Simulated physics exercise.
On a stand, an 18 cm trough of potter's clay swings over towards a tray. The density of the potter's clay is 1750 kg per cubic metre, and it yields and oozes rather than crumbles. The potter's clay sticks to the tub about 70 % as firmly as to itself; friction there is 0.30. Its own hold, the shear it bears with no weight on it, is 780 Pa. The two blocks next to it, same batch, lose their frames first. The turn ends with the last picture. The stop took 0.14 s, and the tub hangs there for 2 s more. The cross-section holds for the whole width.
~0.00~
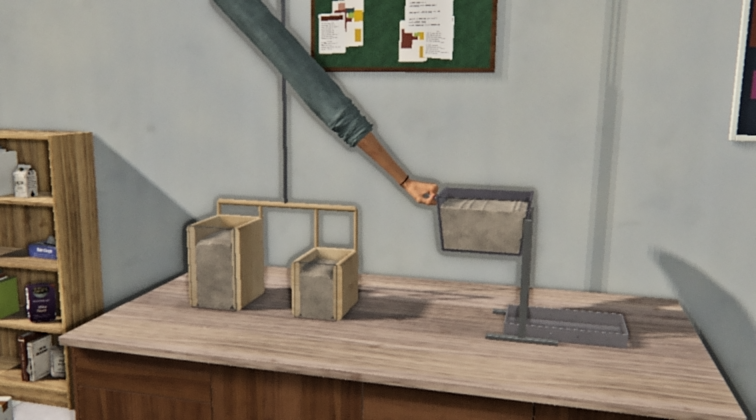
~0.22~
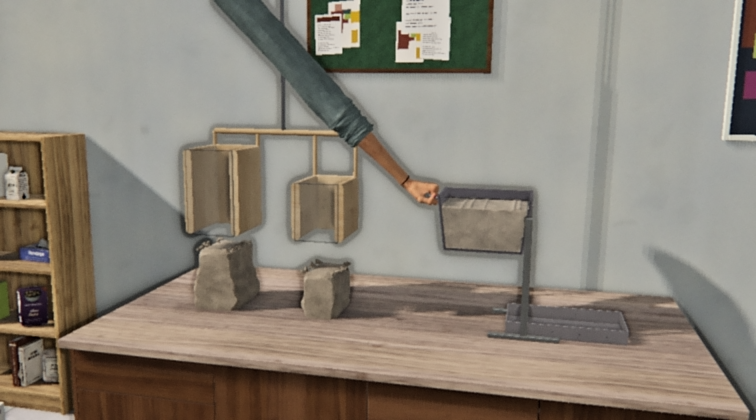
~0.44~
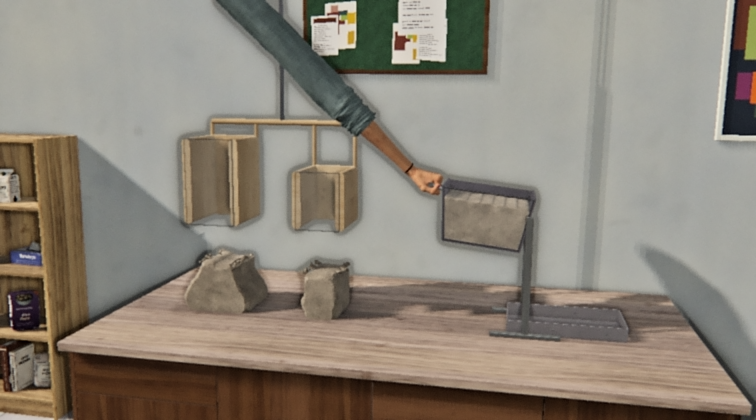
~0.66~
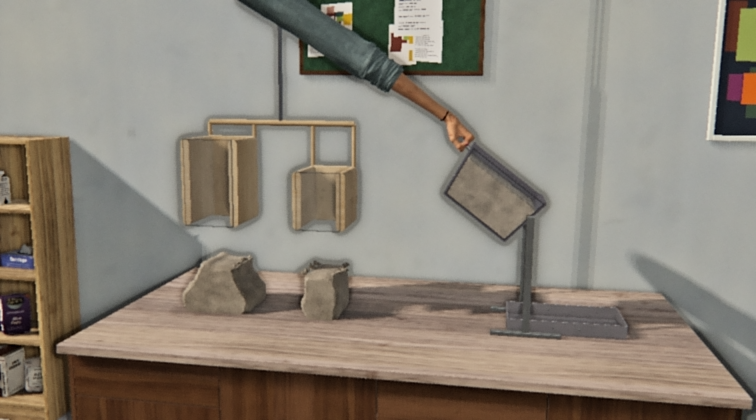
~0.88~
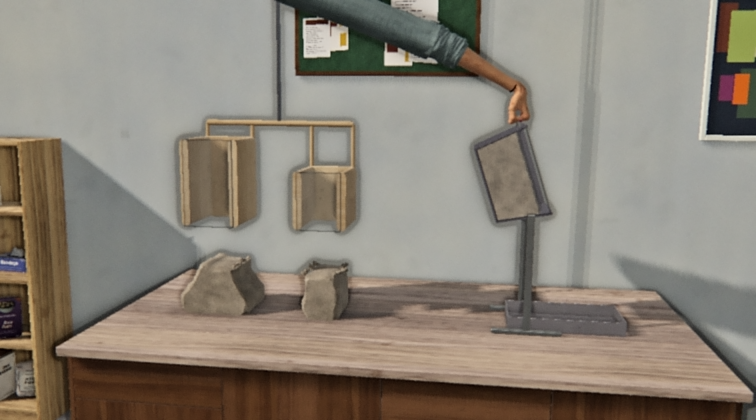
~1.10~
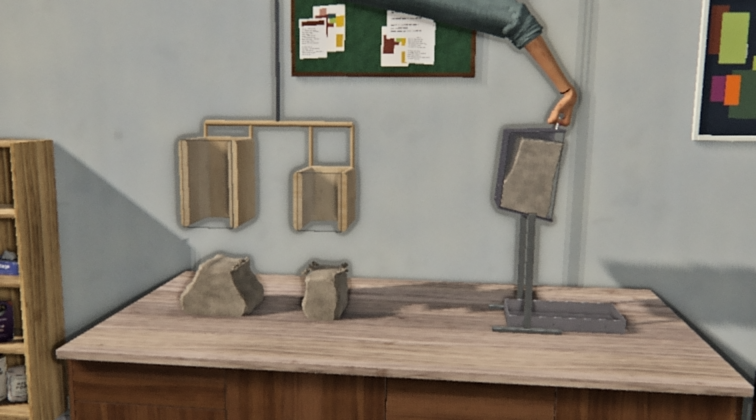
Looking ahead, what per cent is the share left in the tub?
Expect roughly 34 %.
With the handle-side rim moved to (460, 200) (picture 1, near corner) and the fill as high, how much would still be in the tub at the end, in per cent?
Then about 40 %.
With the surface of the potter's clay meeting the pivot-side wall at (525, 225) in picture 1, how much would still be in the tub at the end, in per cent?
Then about 40 %.
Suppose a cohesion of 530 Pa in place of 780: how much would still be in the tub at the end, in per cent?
It would be near 30 %.
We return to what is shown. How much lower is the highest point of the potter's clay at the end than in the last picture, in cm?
About 16 cm.
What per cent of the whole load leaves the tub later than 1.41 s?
Near 0 %.
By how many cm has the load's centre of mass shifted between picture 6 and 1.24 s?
Roughly 8 cm.
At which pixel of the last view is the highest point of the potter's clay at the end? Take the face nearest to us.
Near (529, 185).
After 1.24 s, the tub is at 95 degrees and holds 67 %.
After 1.41 s, the tub is at 95 degrees and holds 34 %.
After 1.58 s, the tub is at 95 degrees and holds 34 %.
After 1.75 s, the tub is at 95 degrees and holds 34 %.
After 3.10 s, the tub is at 95 degrees and holds 34 %.
